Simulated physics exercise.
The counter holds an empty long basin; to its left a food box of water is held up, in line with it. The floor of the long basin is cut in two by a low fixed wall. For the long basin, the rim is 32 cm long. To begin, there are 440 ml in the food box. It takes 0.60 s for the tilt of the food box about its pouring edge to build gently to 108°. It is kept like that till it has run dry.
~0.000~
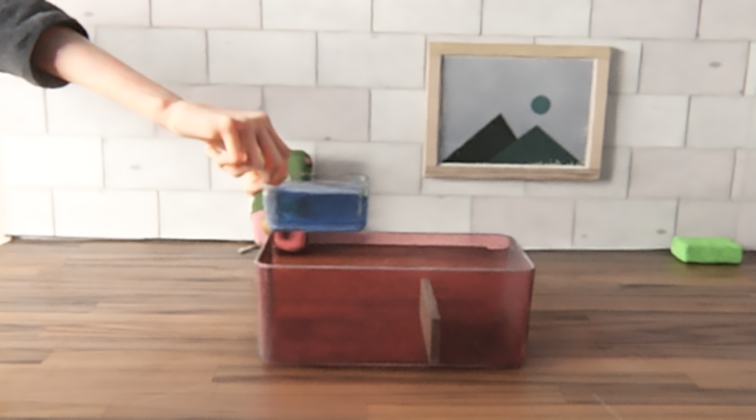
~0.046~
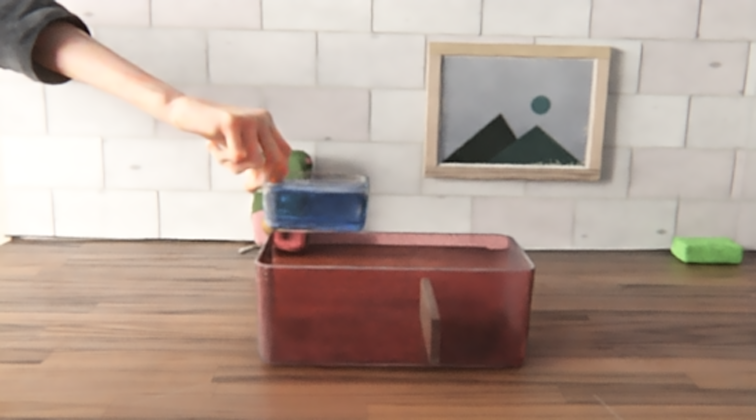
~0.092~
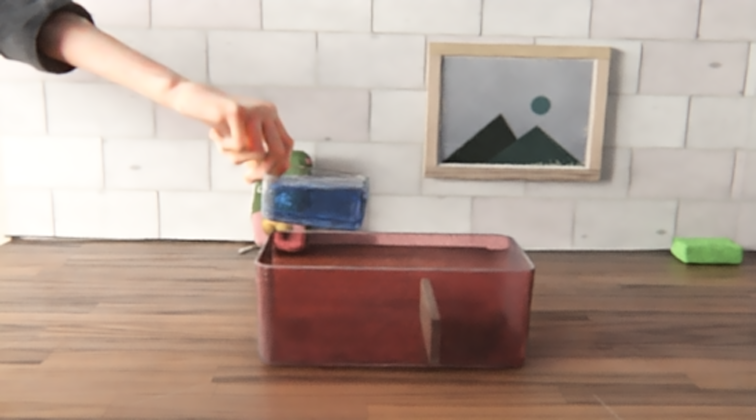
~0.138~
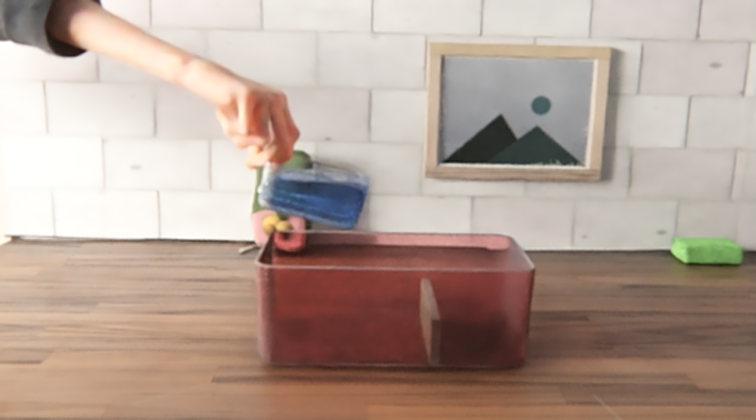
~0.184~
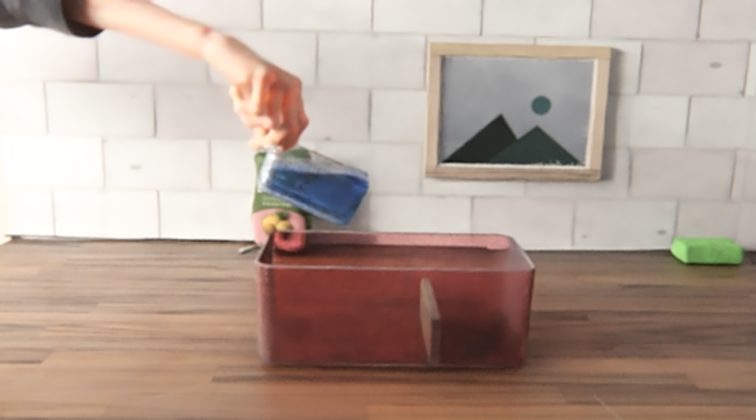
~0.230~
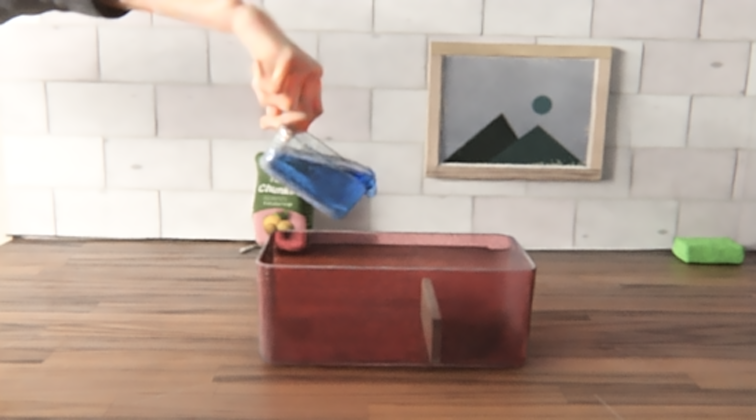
A hand reaching in from the upper left holds a small clear box of blue water above the left part of a long, see-through red basin, keeping it level at first and then gradually tilting it down to the right. The basin, with an upright divider inside, stands on a wooden counter, seen from the front by a still camera. Behind are a green-and-pink carton, white brick tiles, a framed mountain picture and, right, a green block.
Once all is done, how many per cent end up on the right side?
Roughly 68 percent ends up on the right side.
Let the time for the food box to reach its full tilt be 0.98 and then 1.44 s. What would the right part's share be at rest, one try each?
Some 65 and 50 per cent, in that order.
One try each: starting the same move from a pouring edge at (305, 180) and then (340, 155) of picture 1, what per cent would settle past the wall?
5 in a hundred, followed by 45 in a hundred.
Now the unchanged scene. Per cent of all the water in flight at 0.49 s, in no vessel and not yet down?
Roughly 54 percent.
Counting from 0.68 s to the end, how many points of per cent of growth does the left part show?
Near 14 percent, give or take.
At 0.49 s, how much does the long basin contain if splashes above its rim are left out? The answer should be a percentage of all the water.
Around 30%.
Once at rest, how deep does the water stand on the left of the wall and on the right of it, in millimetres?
Roughly 4 mm on the left side and 18 mm on the right side.
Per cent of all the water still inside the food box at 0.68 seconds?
Some 0 per cent.
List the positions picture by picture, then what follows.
It leans 0°; its right rim is at (368, 183); the water meets the walls at (269, 186) and (366, 188); the long basin's rim runs from (264, 248) to (522, 252); the wall's top is at (430, 298), in the first frame.
It leans 2°; its right rim is at (368, 183); the water meets the walls at (269, 185) and (366, 187), in the second frame.
It leans 6°; its right rim is at (368, 184); the water meets the walls at (269, 182) and (366, 183), in the third frame.
It leans 14°; its right rim is at (368, 184); the water meets the walls at (268, 174) and (367, 178), in the fourth frame.
It leans 23°; its right rim is at (367, 184); the water meets the walls at (268, 162) and (365, 176); 3 per cent is over the edge, in the fifth frame.
It leans 35°; its right rim is at (367, 183); the water meets the walls at (269, 149) and (363, 170); 8 per cent is over the edge, in the sixth frame.
After 0.49 s the tilt is 99° and 16 per cent is still to pour, 12 is left of the wall and 18 right of it.
After 0.68 s the tilt is 108° and 0 per cent is still to pour, 15 is left of the wall and 79 right of it.
After 0.88 s the tilt is 108° and 0 per cent is still to pour, 27 is left of the wall and 68 right of it.
After 1.10 s the tilt is 108° and 0 per cent is still to pour, 28 is left of the wall and 68 right of it.
In the end 28 per cent lies left of the wall, 68 right of it and 4 outside.
